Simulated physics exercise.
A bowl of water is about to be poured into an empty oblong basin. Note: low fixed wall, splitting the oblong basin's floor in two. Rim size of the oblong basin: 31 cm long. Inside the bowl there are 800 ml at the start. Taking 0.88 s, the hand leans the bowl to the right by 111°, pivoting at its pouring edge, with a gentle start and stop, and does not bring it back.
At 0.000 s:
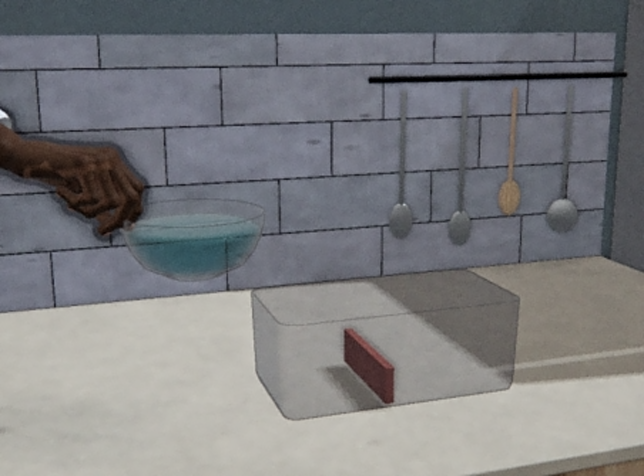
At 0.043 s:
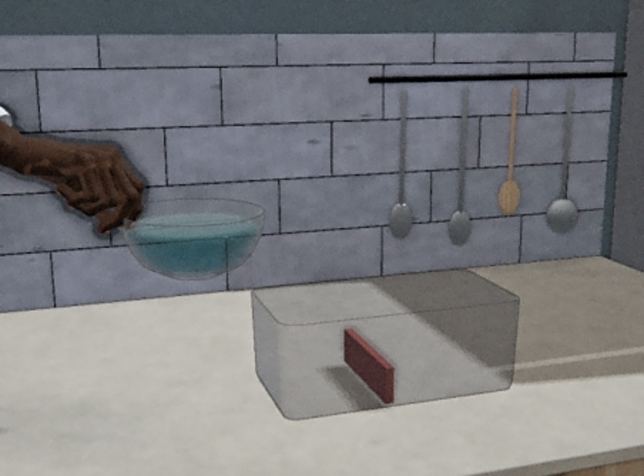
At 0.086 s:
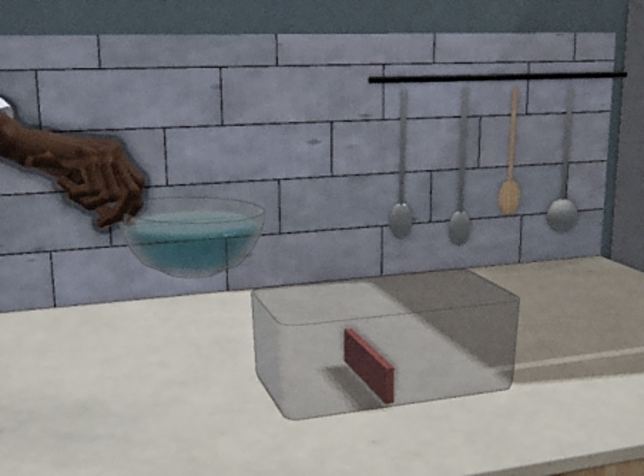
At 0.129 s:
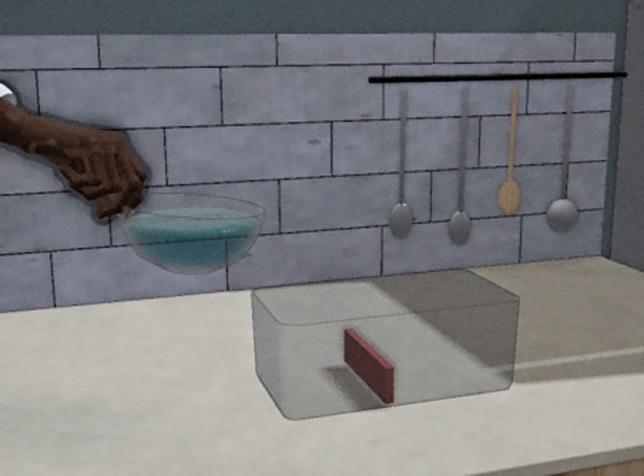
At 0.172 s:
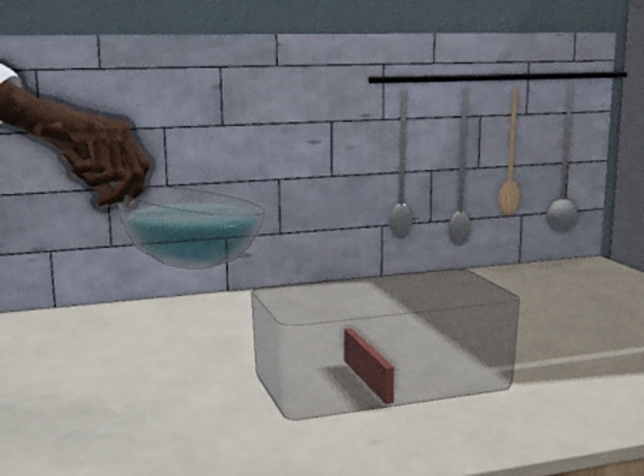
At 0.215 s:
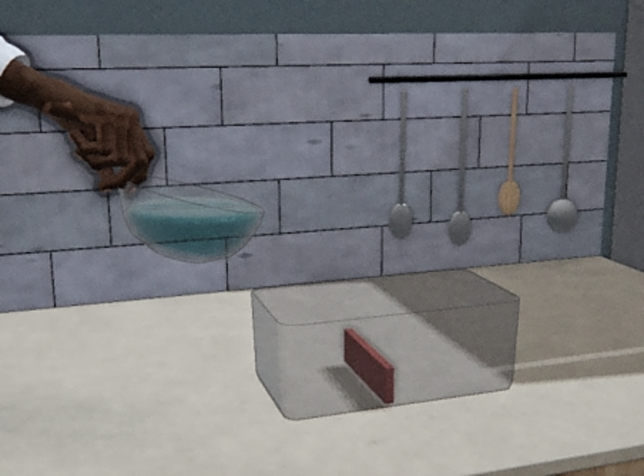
The clip shows a hand holding a clear bowl of teal water above a countertop, left of an empty transparent basin with a small red wall inside, and gradually tilting the bowl to the right while hanging utensils stay still.
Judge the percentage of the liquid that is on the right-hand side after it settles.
My estimate is 33 %.
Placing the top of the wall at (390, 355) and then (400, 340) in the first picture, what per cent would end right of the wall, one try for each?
25 % and 10 %.
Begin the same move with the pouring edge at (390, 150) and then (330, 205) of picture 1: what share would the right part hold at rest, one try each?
Try 1: Approx. 50 %; try 2: Approx. 85 %.
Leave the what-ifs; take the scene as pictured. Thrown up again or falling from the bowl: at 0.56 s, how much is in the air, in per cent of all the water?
Near 50 per cent of it all.
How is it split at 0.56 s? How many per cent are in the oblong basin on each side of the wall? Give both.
I'd say some 10 in a hundred on the left and 0 on the right.
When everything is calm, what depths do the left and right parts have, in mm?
Final reading - left some 26 mm, right some 10 mm.
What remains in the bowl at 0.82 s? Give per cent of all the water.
0 per cent or so.
After 0.56 s the tilt is 79° and 39 per cent is still to pour, 11 is left of the wall and 0 right of it.
After 0.82 s the tilt is 110° and 0 per cent is still to pour, 57 is left of the wall and 35 right of it.
After 1.09 s the tilt is 111° and 0 per cent is still to pour, 65 is left of the wall and 33 right of it.
After 1.38 s the tilt is 111° and 0 per cent is still to pour, 65 is left of the wall and 33 right of it.
In the end 65 per cent lies left of the wall, 33 right of it and 2 outside.
